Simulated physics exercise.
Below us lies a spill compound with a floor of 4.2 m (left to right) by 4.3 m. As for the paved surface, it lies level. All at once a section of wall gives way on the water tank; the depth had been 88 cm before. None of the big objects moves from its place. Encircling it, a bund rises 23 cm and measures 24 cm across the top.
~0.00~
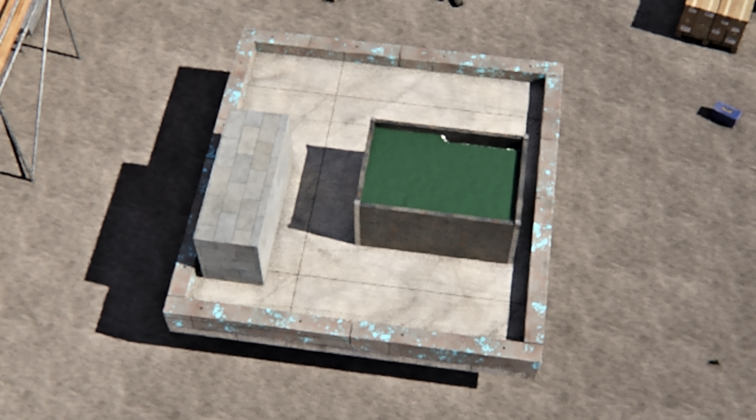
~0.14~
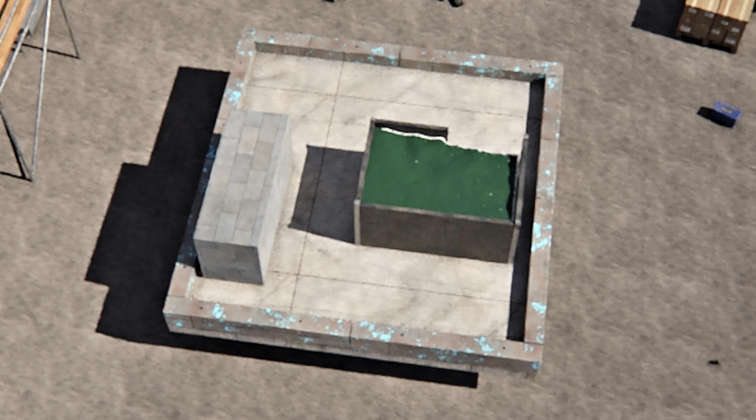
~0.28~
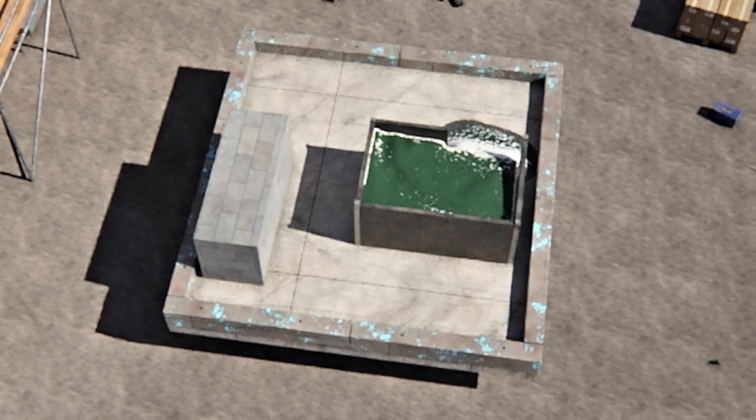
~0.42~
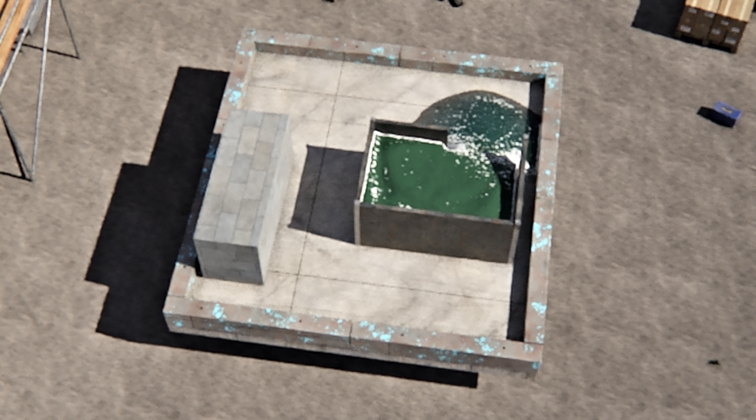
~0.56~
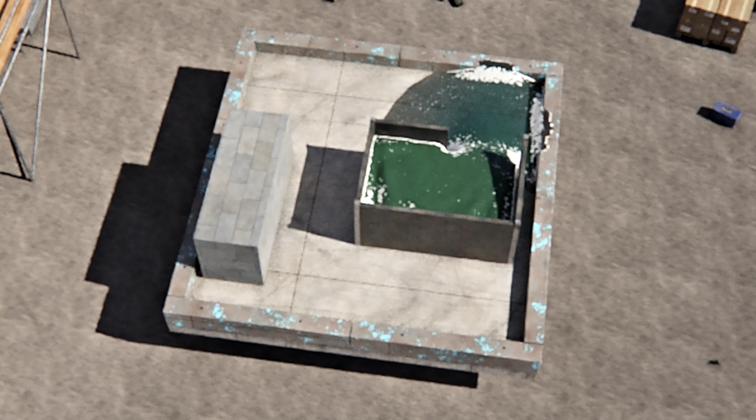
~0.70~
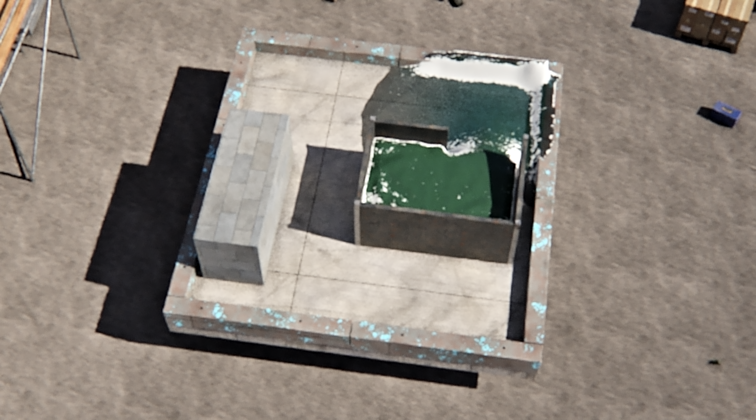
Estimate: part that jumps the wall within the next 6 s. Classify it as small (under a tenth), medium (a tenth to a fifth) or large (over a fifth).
Large.
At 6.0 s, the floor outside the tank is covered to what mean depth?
It averages close to 10 centimetres.
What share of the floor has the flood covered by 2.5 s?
Wet share: About 55 %.
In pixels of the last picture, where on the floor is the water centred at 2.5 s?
Near (424, 155).
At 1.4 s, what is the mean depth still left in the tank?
It averages close to 46 cm.
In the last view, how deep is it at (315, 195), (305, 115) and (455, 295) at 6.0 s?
3, 17, 3 cm.
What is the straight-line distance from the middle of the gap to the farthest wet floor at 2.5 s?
It's close to 3.8 metres.
After 1.1 s water covers 30 % of the floor and is deepest (57 cm) near (512, 88); 1 % is over the wall.
After 1.4 s water covers 30 % of the floor and is deepest (54 cm) near (500, 87); 6 % is over the wall.
After 2.5 s water covers 50 % of the floor and is deepest (35 cm) near (524, 90); 20 % is over the wall.
After 4.0 s water covers 60 % of the floor and is deepest (26 cm) near (190, 305); 24 % is over the wall.
After 6.0 s water covers 75 % of the floor and is deepest (21 cm) near (253, 68); 24 % is over the wall.
